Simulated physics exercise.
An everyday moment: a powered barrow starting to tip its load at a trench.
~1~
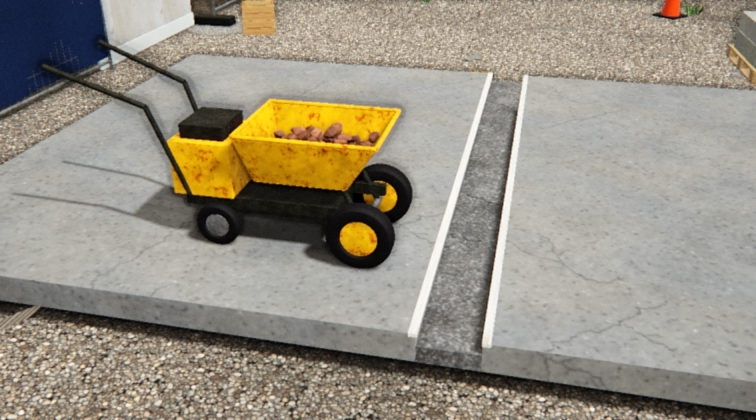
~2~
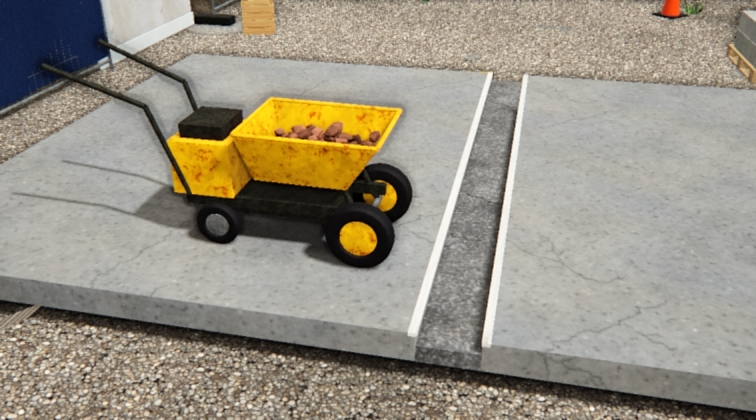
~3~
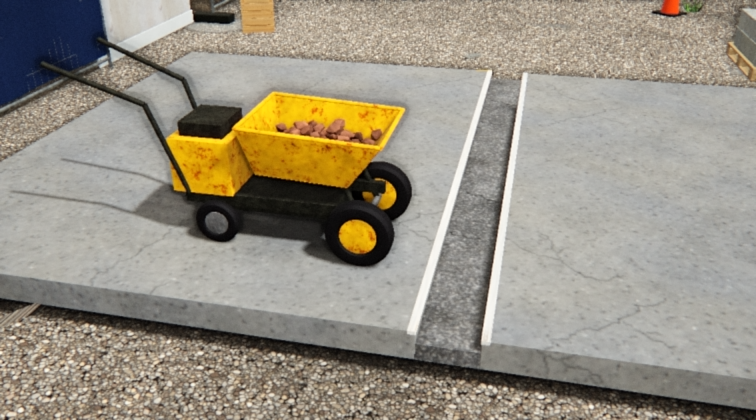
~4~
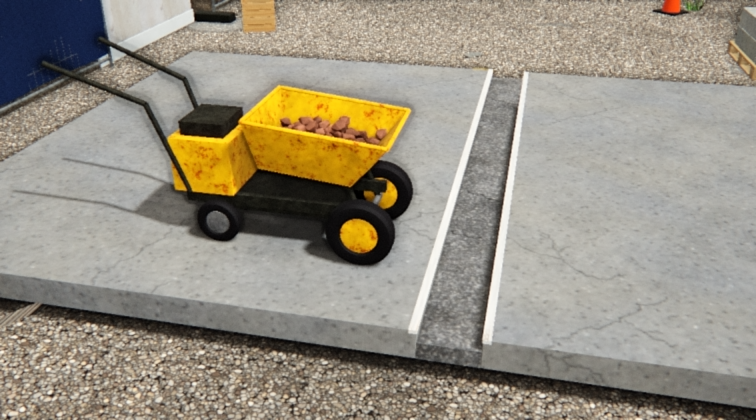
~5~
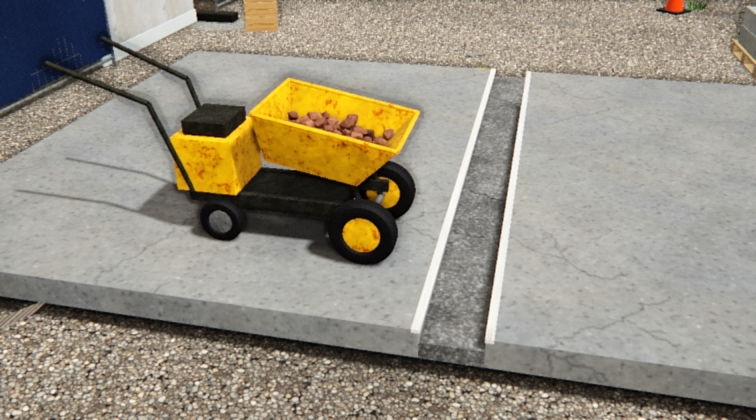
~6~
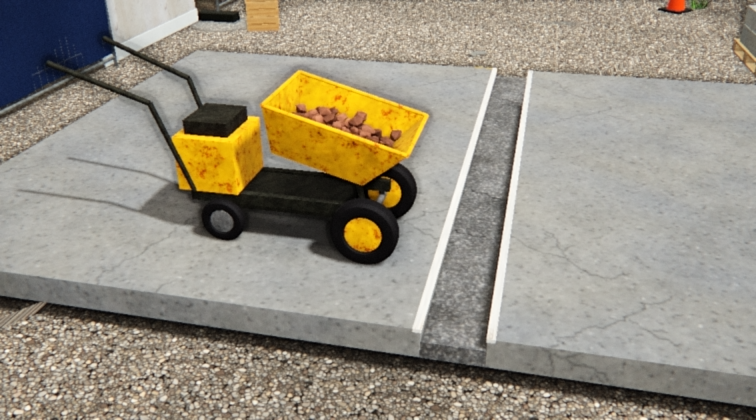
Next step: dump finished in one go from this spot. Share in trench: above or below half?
Above half.
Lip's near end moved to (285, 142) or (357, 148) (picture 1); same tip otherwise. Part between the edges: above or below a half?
From the first position short of one half lands between the edges, from the second beyond one half.
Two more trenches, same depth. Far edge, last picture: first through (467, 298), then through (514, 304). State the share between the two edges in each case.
20 % and 90 %, give or take.
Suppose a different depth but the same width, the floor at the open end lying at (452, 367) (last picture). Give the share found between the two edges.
Something like 70 %.
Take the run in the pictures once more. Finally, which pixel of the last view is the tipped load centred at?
Near (493, 251), more or less.
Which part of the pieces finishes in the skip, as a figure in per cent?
I'd put it at about 0 per cent.
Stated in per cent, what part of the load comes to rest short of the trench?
That share is about 0 percent.
Soon after the last picture, skip tipped steeply; all in the skip.
A little later, skip tipped steeply; nearly all in the skip; a stray few in or heaped over the trench; a stray few falling.
Later still, skip tipped right over; about a quarter in the skip; about half in or heaped over the trench; about a quarter beyond it; a stray few falling.
By the end, skip tipped right over; about two thirds in or heaped over the trench; about a third beyond it.
